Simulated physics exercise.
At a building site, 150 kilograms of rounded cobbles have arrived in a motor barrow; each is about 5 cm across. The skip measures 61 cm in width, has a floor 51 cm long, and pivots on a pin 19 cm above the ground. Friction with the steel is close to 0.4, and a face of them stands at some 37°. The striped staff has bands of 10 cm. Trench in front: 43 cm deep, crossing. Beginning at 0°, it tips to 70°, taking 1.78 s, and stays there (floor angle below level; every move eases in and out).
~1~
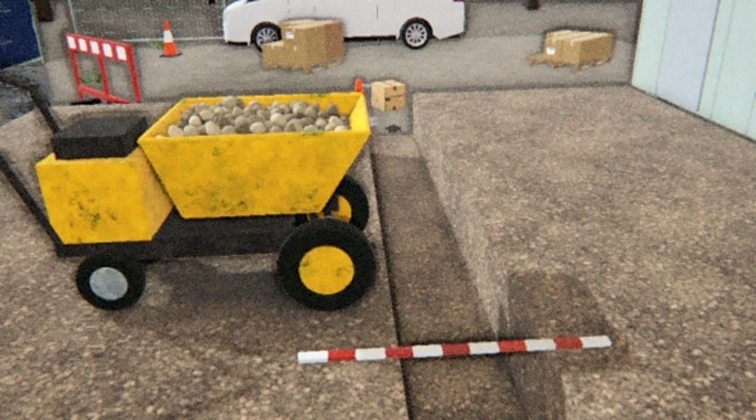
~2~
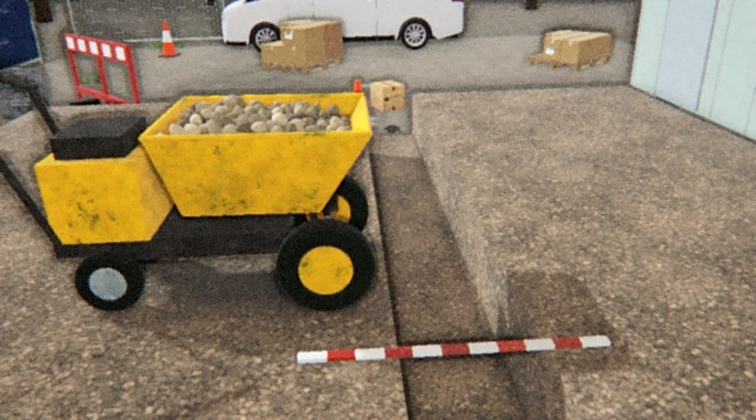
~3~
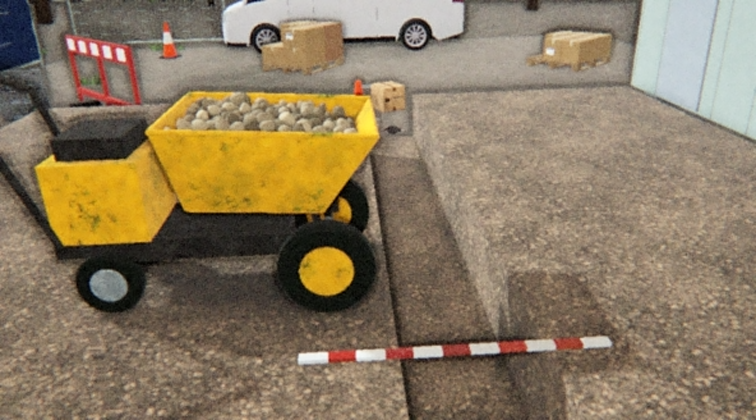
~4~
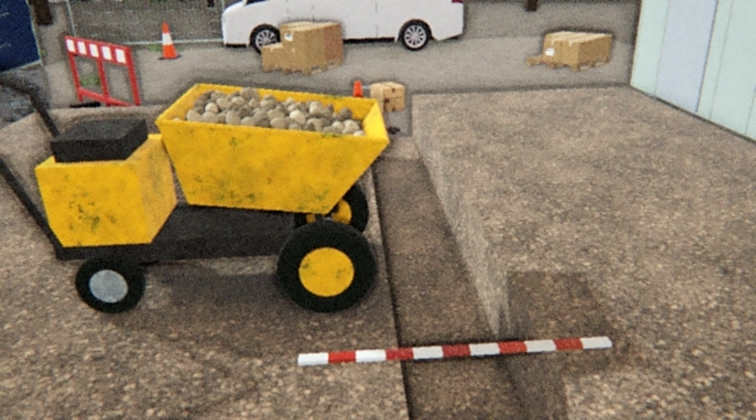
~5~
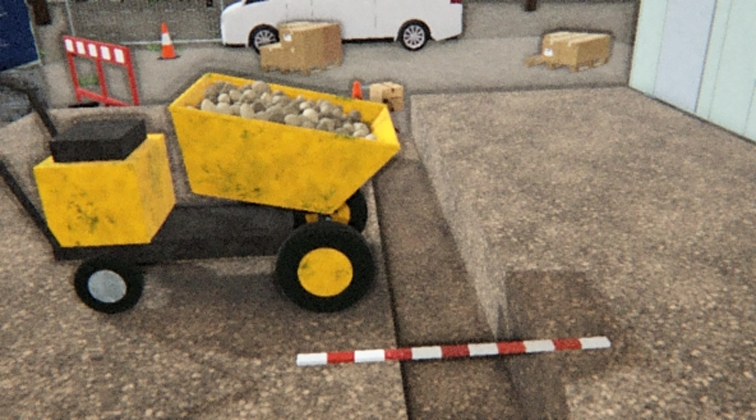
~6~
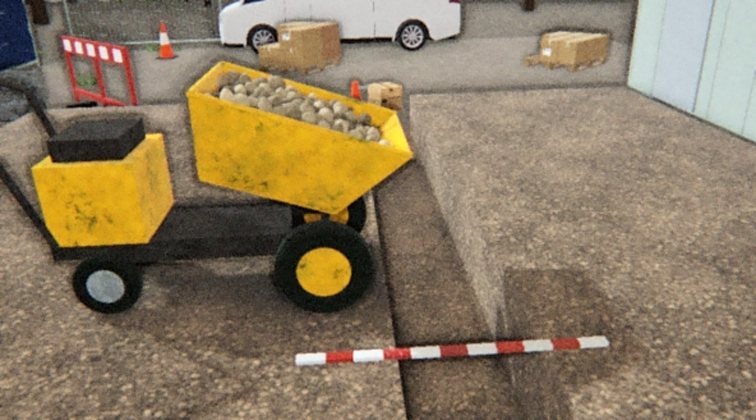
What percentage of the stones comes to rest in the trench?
About 74 per cent.
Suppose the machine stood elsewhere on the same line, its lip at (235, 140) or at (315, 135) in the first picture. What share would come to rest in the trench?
The first start gives about 75 per cent, the second about 95.
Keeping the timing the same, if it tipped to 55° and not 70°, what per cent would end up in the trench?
Roughly 30% would end there.
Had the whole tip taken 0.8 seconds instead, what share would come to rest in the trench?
Roughly 60 per cent.
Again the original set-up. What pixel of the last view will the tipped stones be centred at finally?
Look at roughly (473, 331).
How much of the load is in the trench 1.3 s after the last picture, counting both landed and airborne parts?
Something like 25 in a hundred.
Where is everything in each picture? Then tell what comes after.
The skip is at 0°, its lip at (369, 133); the top of the load is at (234, 109), in the first frame.
Lip at (371, 134), floor tilted 1°, highest stones at (224, 109), in the second frame.
Lip at (378, 137), floor tilted 3°, highest stones at (231, 105), in the third frame.
Lip at (388, 141), floor tilted 7°, highest stones at (234, 99), in the fourth frame.
Lip at (399, 148), floor tilted 13°, highest stones at (240, 92), in the fifth frame.
Lip at (411, 155), floor tilted 18°, highest stones at (247, 83), in the sixth frame.
Then, 0.7 s after the last picture the floor is at 59°, 98 % in the skip, 2 % in the trench; the foremost stones are at (489, 242).
Then, 1.3 s after the last picture the floor is at 70°, 60 % in the skip, 27 % in the trench, 14 % past the trench; the foremost stones are at (596, 262).
Then, 1.6 s after the last picture the floor is at 70°, 40 % in the skip, 41 % in the trench, 19 % past the trench; the foremost stones are at (668, 268).
Then, 3.6 s after the last picture the floor is at 70°, 6 % in the skip, 74 % in the trench, 20 % past the trench; the foremost stones are at (696, 262).
